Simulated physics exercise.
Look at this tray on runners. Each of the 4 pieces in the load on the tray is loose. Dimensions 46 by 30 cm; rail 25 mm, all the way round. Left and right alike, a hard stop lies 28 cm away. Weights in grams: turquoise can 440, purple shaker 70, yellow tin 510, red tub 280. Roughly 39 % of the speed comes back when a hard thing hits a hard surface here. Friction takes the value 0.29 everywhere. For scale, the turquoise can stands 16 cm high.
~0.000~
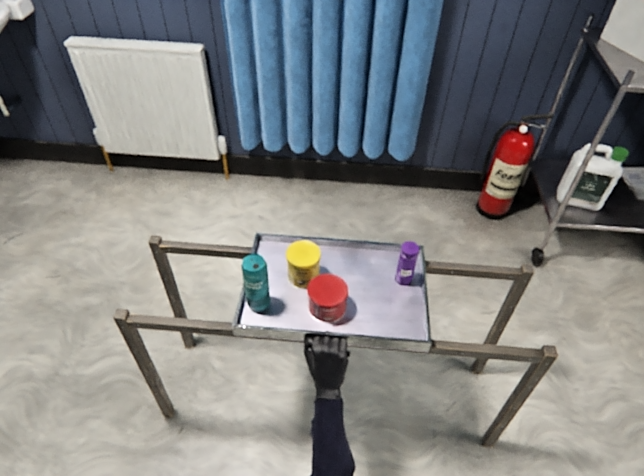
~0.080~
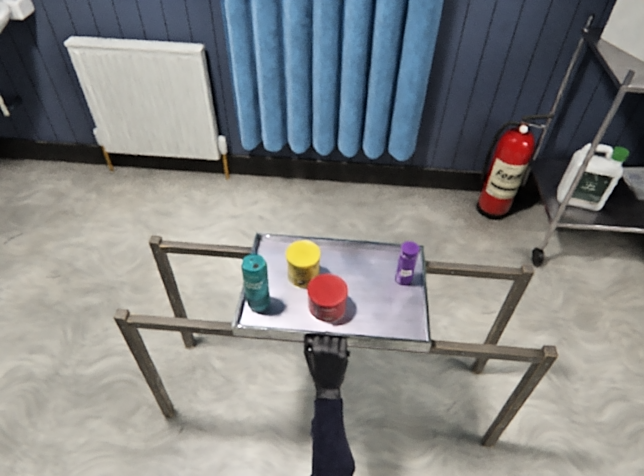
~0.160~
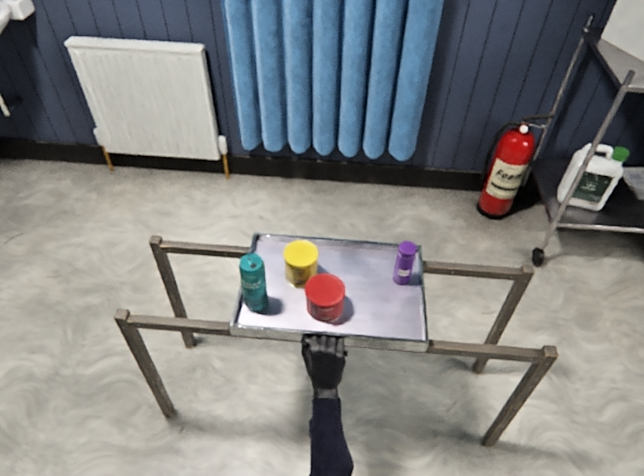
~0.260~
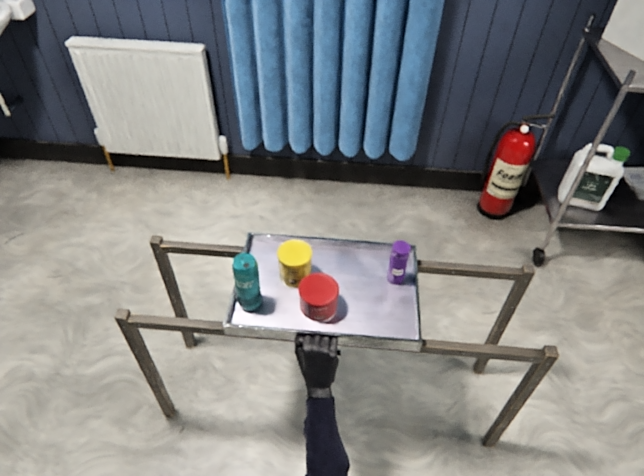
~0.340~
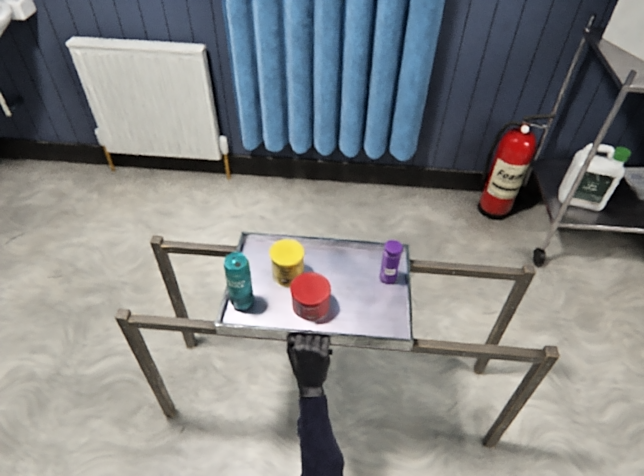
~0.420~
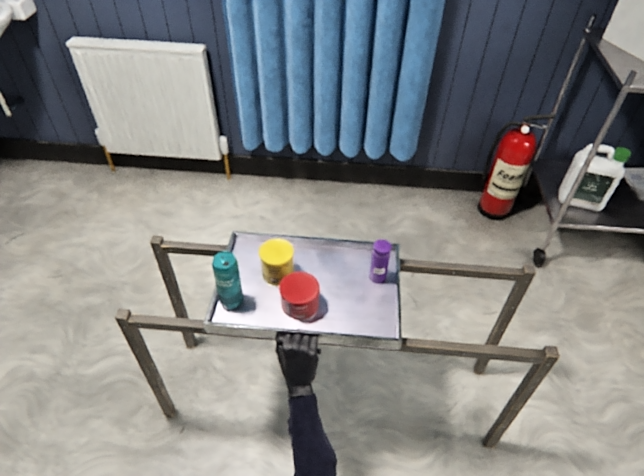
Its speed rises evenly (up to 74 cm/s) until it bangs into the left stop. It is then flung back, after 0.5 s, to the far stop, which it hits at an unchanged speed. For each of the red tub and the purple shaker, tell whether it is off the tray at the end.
At the end, red tub: Still on the tray; purple shaker: Still on the tray.
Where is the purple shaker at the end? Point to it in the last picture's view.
Around (517, 273).
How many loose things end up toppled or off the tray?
The number is 1.
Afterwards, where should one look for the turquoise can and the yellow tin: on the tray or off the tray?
Final state - turquoise can: Beyond the limits; yellow tin: Inside the limits.
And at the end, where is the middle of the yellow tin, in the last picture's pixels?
Its middle settles close to pixel (412, 274).
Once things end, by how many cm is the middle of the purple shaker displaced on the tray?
Net shift near 0 cm.
By 1.12 s, tray 28 cm left; turquoise can now off the tray; red tub 9 cm from its spot near (184, 287); purple shaker 9 cm from its spot near (268, 253).
By 1.82 s, tray 21 cm left; red tub 9 cm from its spot near (211, 289); purple shaker 9 cm from its spot near (294, 255); yellow tin 9 cm from its spot.
By 2.72 s, tray 22 cm right; red tub 9 cm from its spot near (384, 303); purple shaker 9 cm from its spot near (462, 268); yellow tin 9 cm from its spot.
When it is over (3.4 s), off the tray, turquoise can; the other 3 within 5 cm of the start. In the last view, red tub near (442, 308), purple shaker near (517, 273).
